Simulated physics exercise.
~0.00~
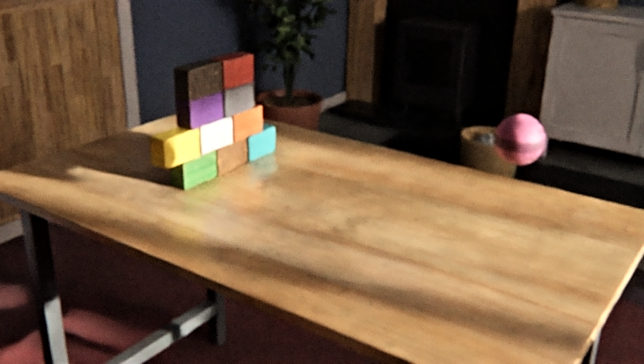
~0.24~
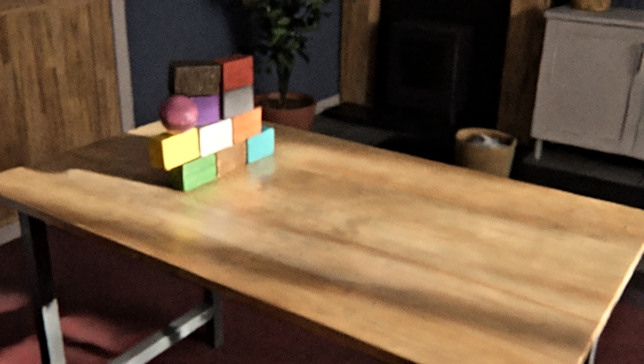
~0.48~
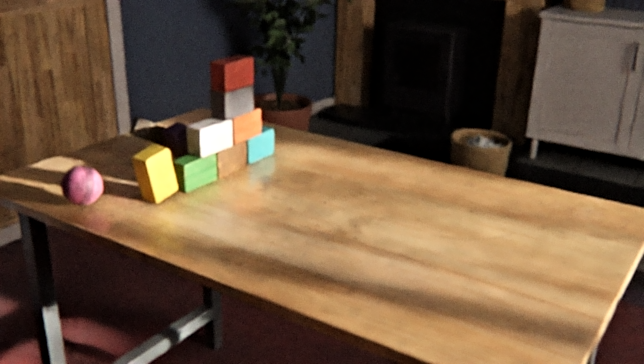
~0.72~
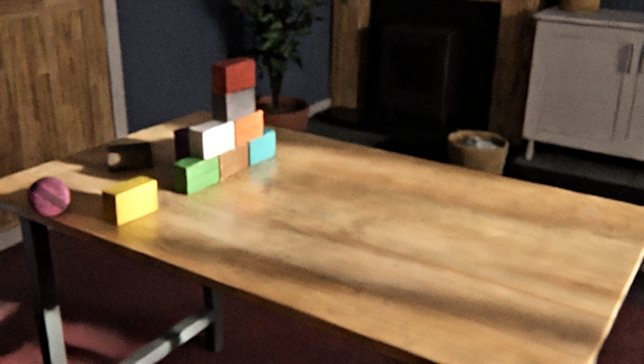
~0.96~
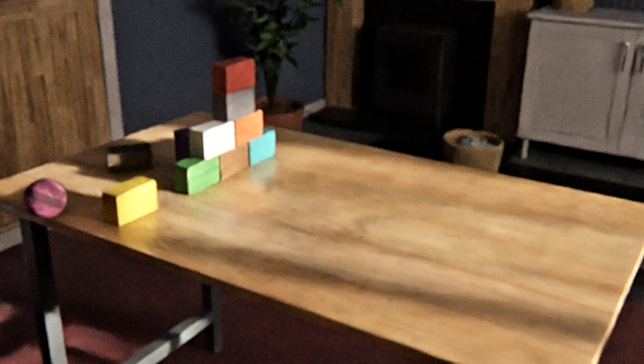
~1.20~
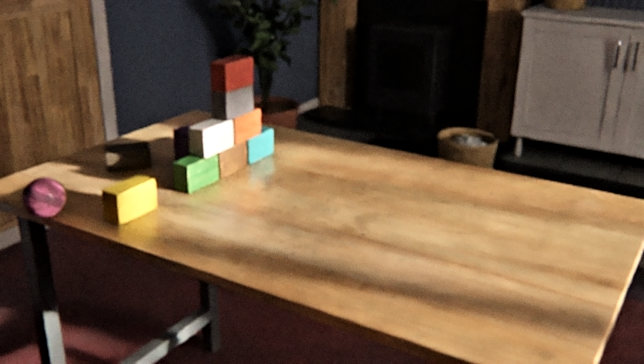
We see a pink ball fly left into a stack of colourful blocks on a wooden table, knocking the yellow, black and purple blocks down. The ball comes to rest near the left edge, while the red, grey, white, orange, green, brown and turquoise blocks remain stacked.
